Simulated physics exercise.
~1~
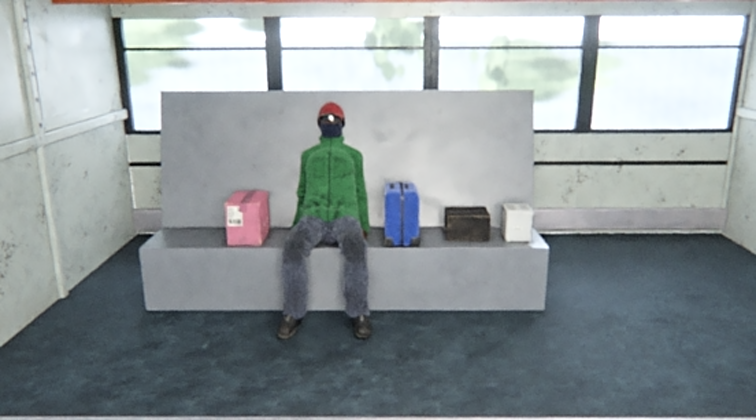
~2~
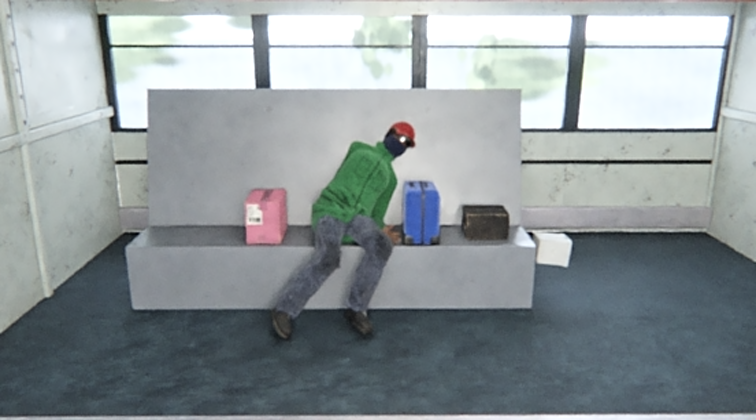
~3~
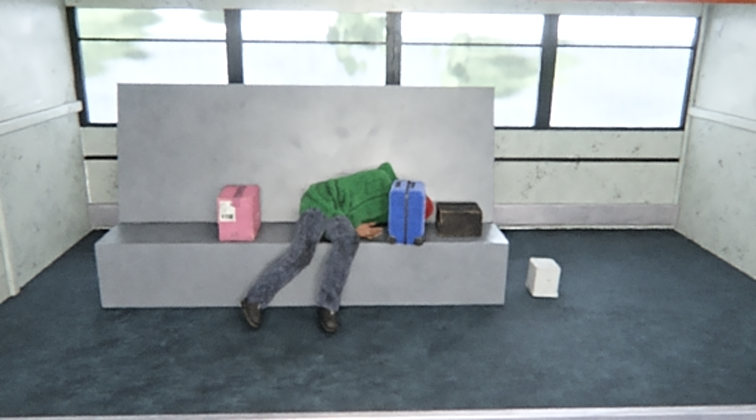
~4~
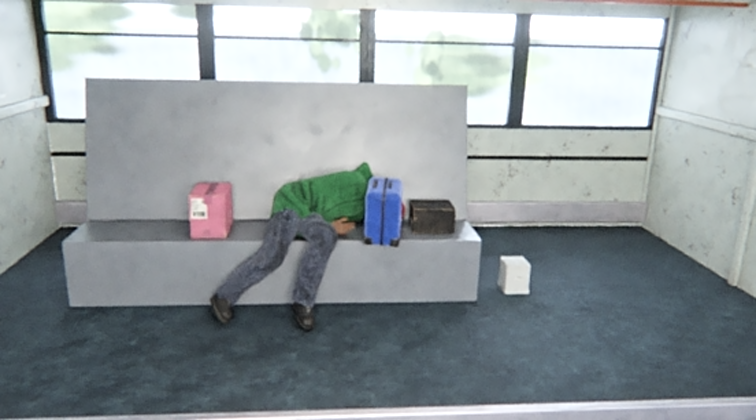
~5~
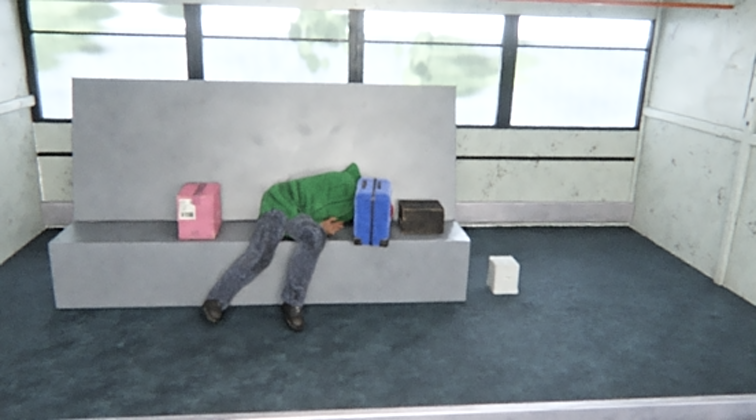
On a grey bench in a metro car, a seated passenger in a green jacket slumped to the right behind a blue case, while a white tub tipped off the bench's right end and landed on the floor, the other luggage staying on.
